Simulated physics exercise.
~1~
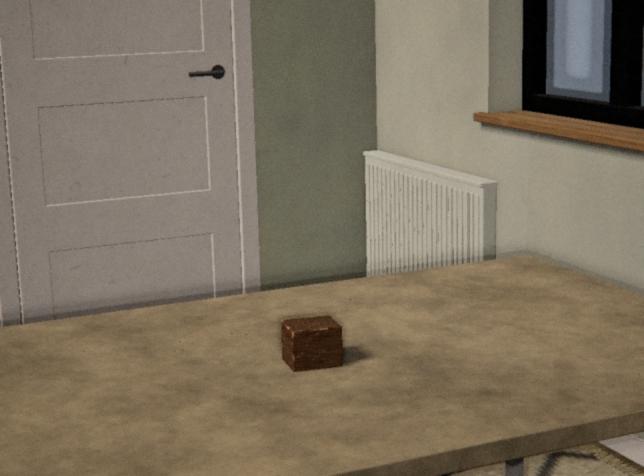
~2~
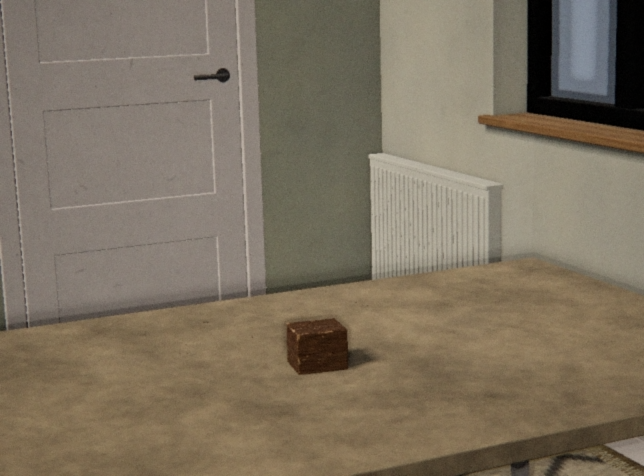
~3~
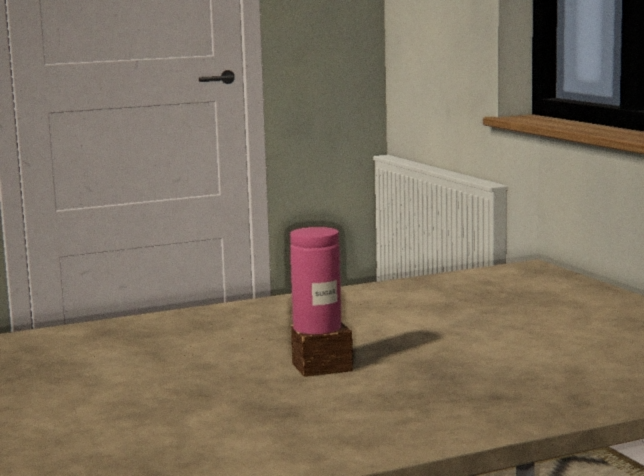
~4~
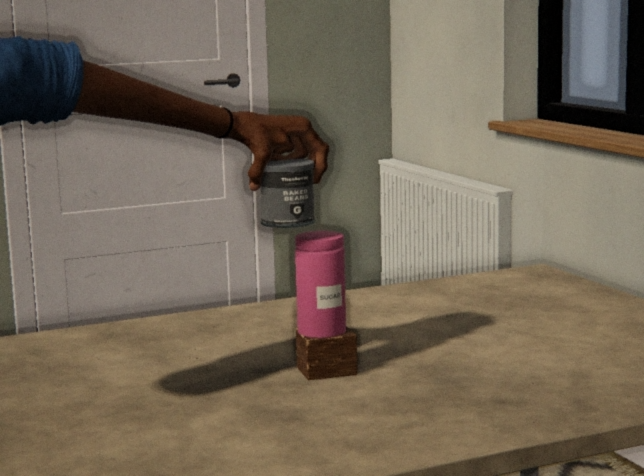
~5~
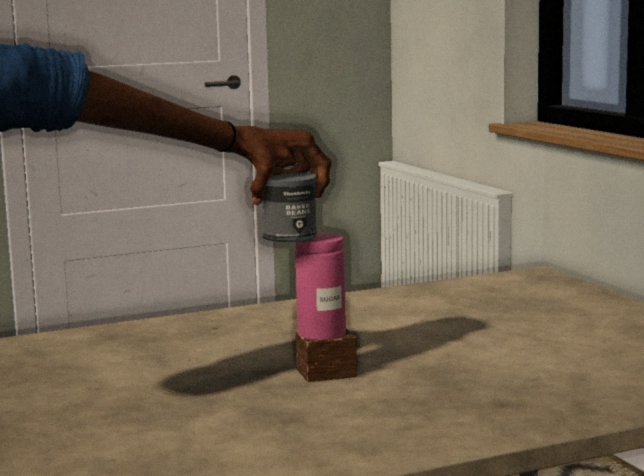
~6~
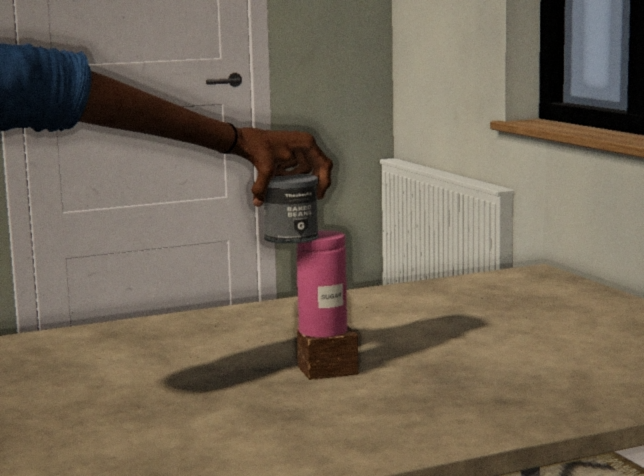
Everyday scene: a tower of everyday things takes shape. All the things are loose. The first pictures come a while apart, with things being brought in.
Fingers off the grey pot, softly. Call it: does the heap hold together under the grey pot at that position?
It falls apart.
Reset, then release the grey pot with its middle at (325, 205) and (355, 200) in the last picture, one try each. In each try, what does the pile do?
On the first release the pile stays intact, while on the second it caves in.
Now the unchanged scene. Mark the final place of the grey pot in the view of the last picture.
I'd say around (271, 348) in the last view.
Then, 0.30 s after the last picture, grey pot now fallen.
Then, 0.40 s after the last picture, things are still on the move.
Then, 0.50 s after the last picture, as before.
Then, 1.50 s after the last picture, nothing new.
At rest, fallen, grey pot; the other 2 in place. Seen from the same camera at the end, grey pot near (271, 348). The pile loses its balance.
